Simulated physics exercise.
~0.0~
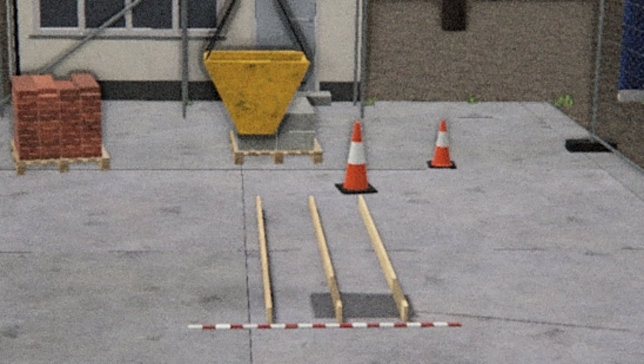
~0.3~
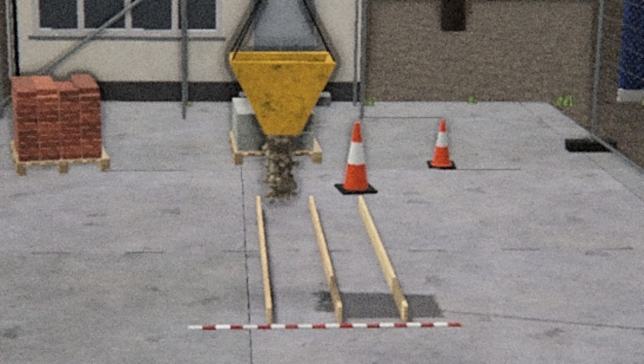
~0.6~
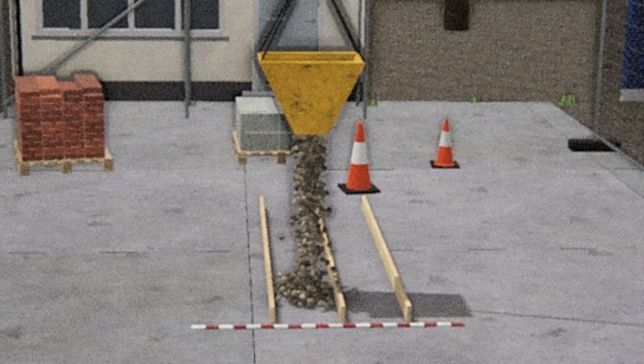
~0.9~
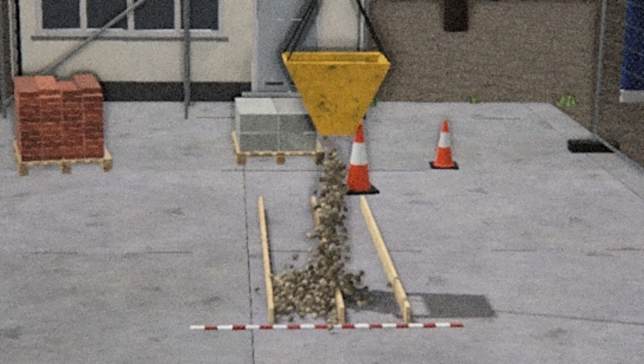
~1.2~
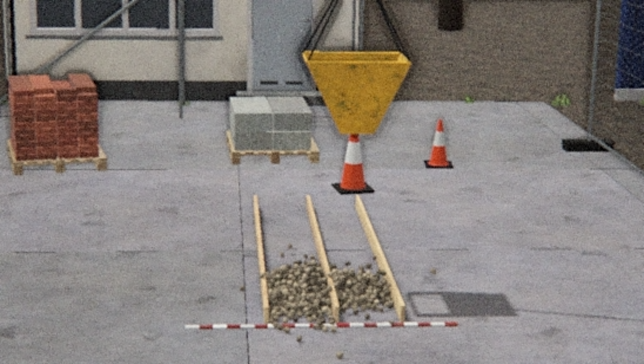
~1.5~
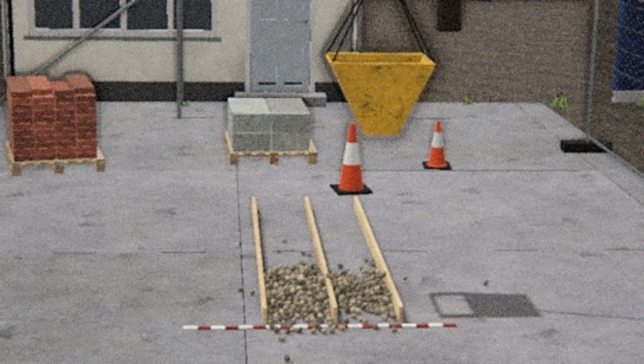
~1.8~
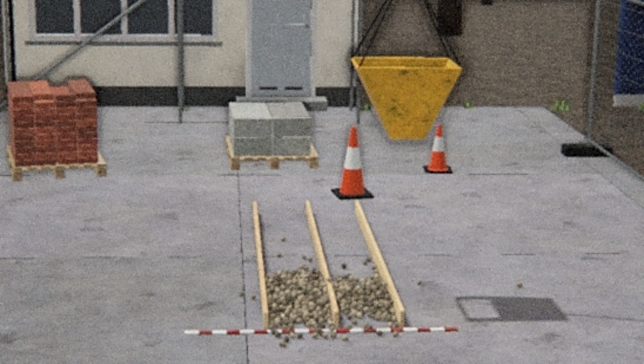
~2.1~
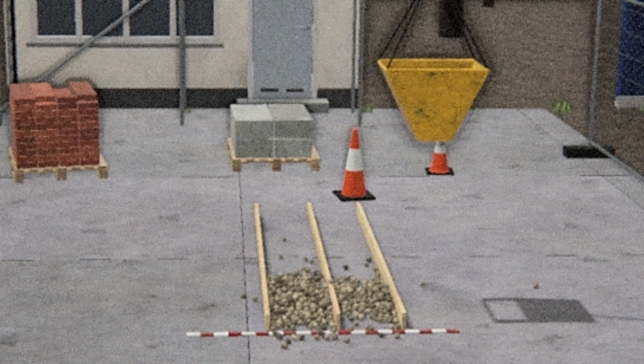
In a concrete yard, a moving yellow skip drops stones into two bays, mostly the left.
